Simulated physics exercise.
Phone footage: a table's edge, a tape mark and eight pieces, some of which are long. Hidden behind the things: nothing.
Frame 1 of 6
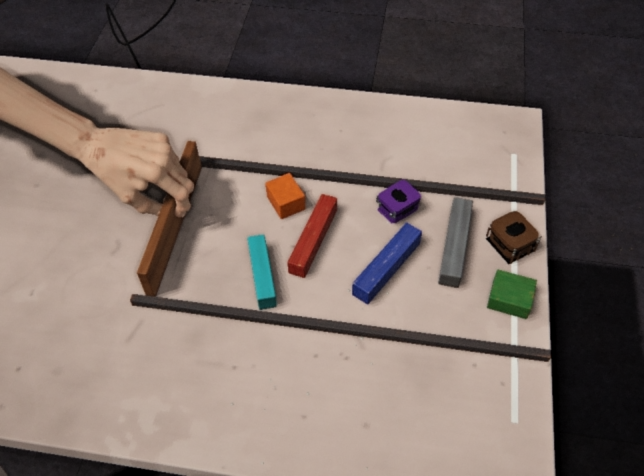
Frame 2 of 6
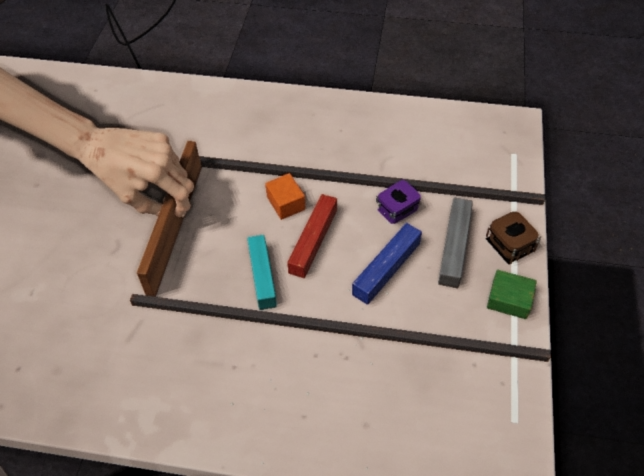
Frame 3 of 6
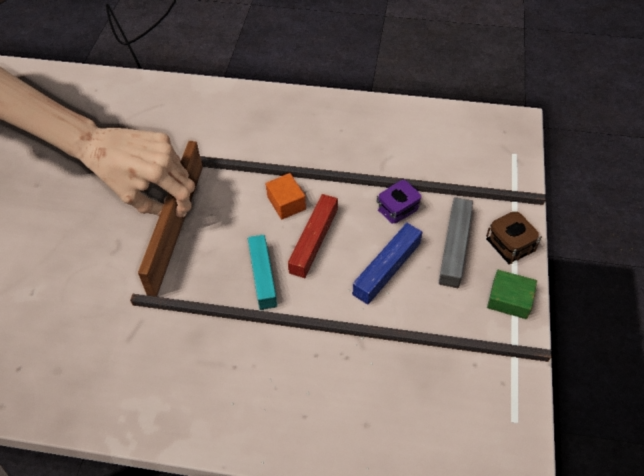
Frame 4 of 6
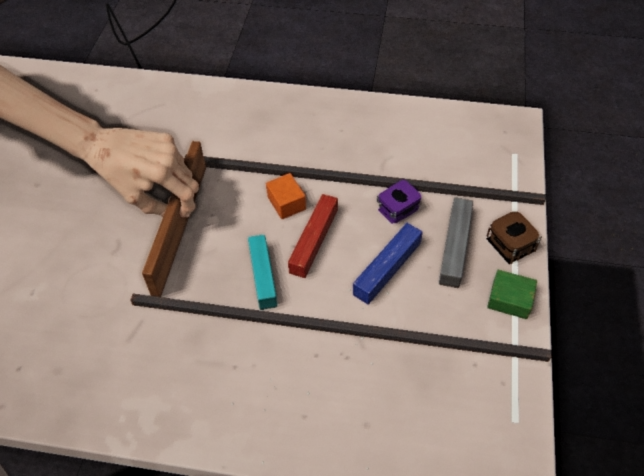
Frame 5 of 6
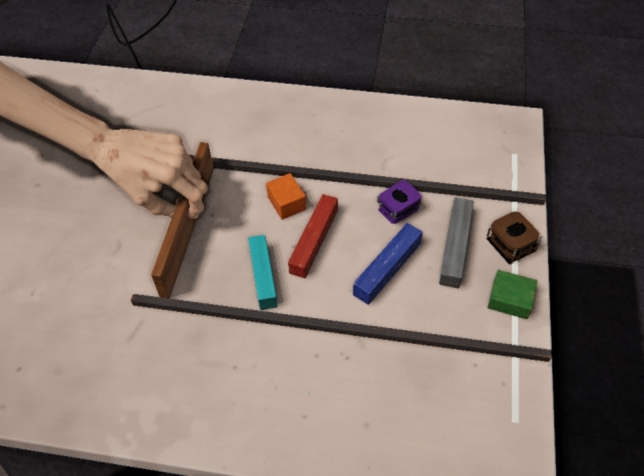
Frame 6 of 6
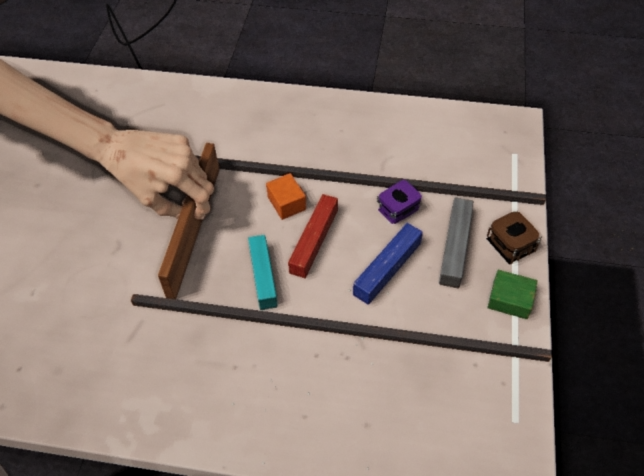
Hand sliding a brown wooden board slightly right between two dark rails, while eight colourful pieces lie still on the table.
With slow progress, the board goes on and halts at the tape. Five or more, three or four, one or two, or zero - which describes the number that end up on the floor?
The push clears off a lot, five or more.
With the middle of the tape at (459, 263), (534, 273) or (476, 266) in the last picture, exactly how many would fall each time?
Per try: 2; 6; 3.
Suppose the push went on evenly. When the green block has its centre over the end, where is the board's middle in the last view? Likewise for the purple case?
Roughly (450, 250); roughly (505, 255).
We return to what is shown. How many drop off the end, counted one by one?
Tally: 6.
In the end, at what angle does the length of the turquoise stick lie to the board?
It works out to near 0°.
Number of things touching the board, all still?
That would be 2 of them.
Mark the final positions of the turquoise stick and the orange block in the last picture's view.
They come to rest around (526, 306) and (531, 231).
Soon after, none off yet; green block at rest near (513, 294); brown case at rest near (513, 237); grey stick at rest near (457, 242).
Then, none off yet; green block at rest near (513, 294); brown case moving near (524, 239); grey stick moved a little near (484, 247).
At rest, the number that fall off is five or more; fallen, red bar, blue bar, purple case, grey stick, brown case and green block.
